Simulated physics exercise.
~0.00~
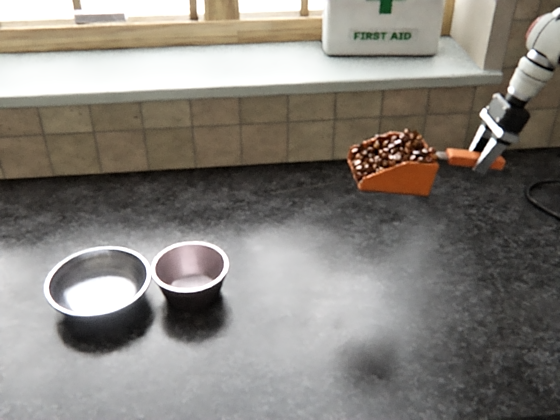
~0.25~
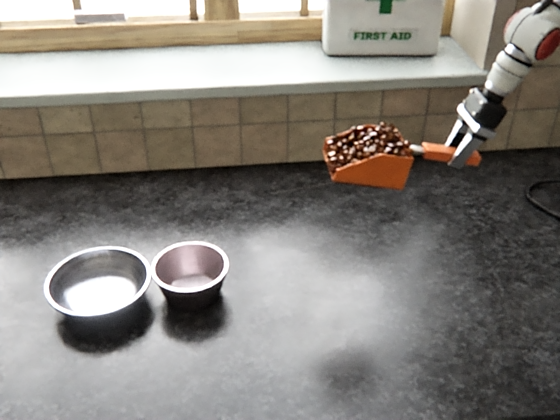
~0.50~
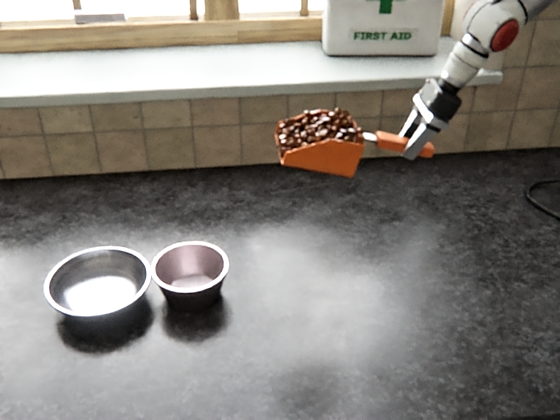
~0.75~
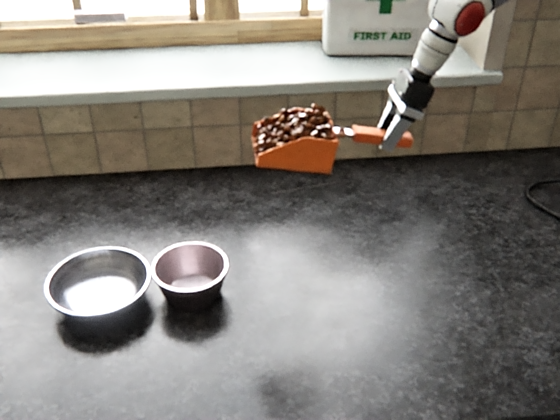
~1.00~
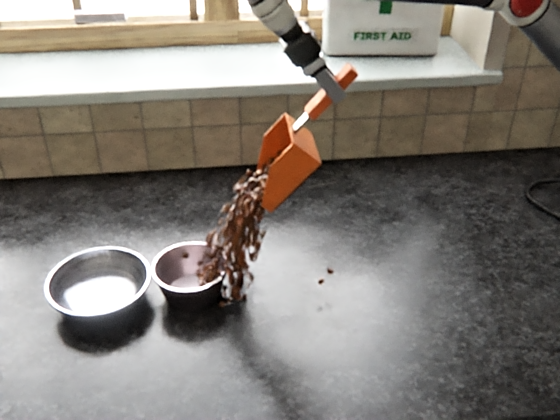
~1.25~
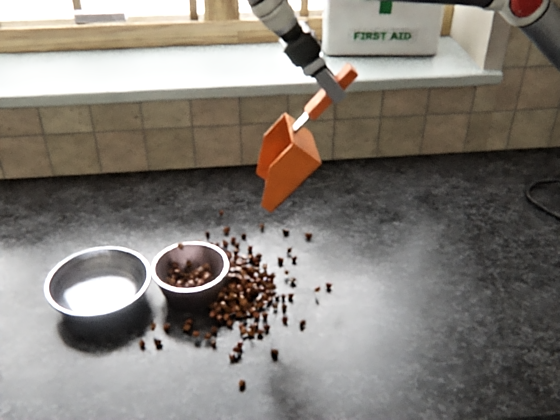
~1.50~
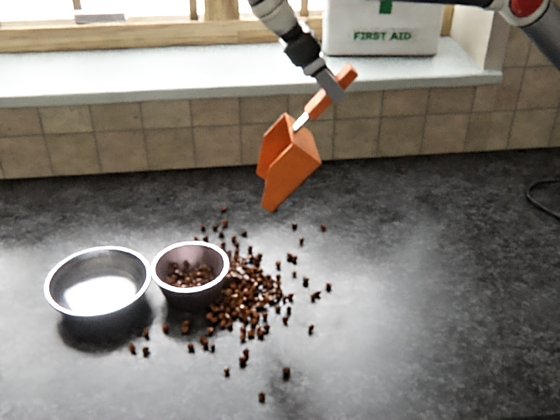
The footage shows a robot arm carrying an orange scoop heaped with brown pellets leftward over a dark countertop, then tipping it beside two metal bowls. Some pellets land in the smaller bowl, but most scatter across the counter around it, while the larger bowl stays empty.
